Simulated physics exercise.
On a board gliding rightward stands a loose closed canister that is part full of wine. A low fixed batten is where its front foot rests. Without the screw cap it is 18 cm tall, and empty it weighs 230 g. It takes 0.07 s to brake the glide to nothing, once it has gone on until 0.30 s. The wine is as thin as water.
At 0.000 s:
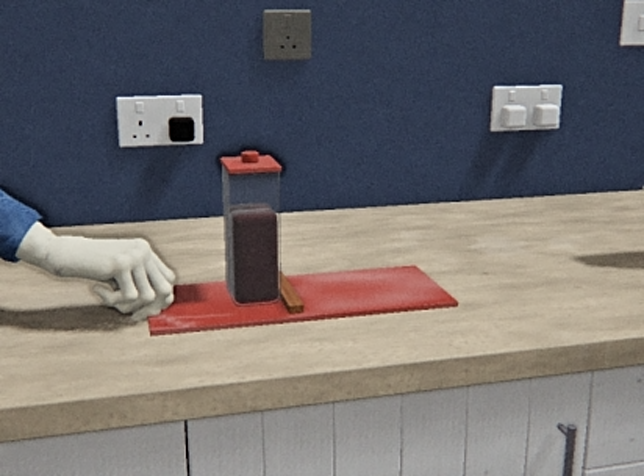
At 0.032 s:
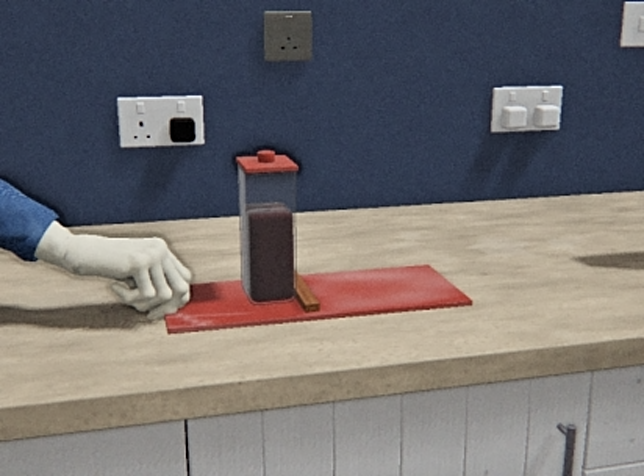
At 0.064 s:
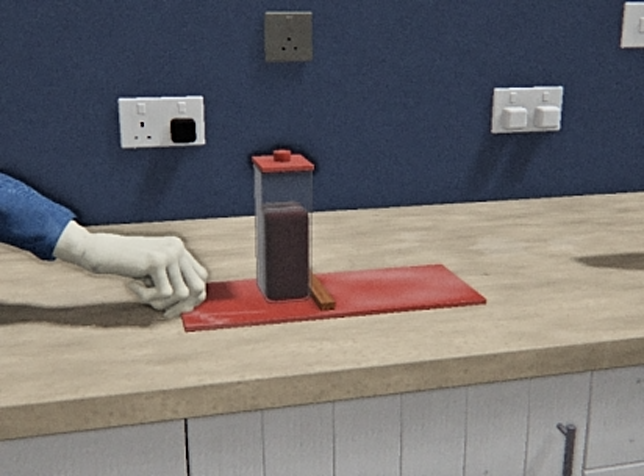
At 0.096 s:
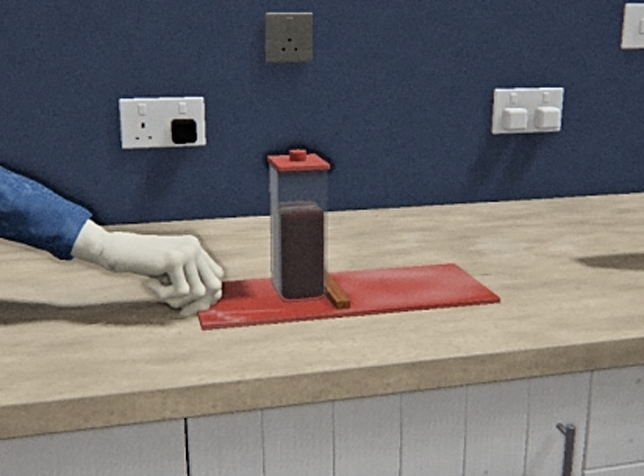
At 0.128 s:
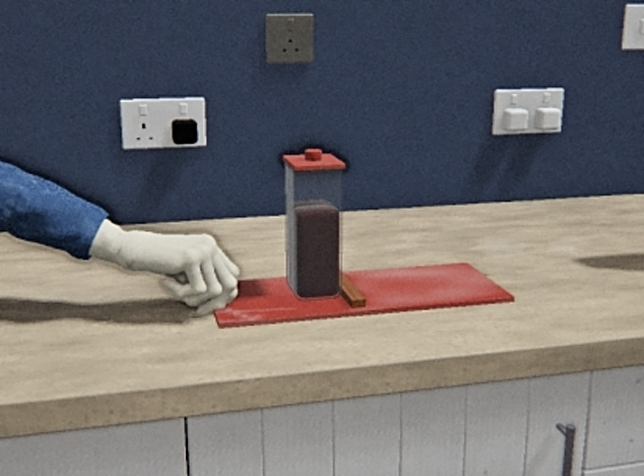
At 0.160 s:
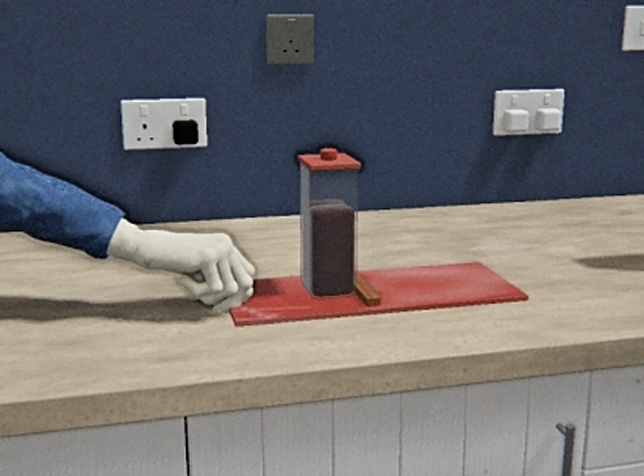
The footage shows a gloved hand at the left edge of a red board sliding it steadily rightward along a wooden countertop, while a closed, partly filled clear canister with dark contents rides upright beside a small wooden strip.
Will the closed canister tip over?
Tip-over.
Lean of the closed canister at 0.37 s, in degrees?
Tilt: Approx. 6°.
Then, 0.37 s in, the board moves at 0.00 m/s; the closed canister leans 7°.
Then, 0.49 s in, the closed canister leans 25°.
Then, 0.65 s in, the closed canister leans 54°.
Then, 0.87 s in, the closed canister lies on its side.
Finally, the closed canister lies on its side.
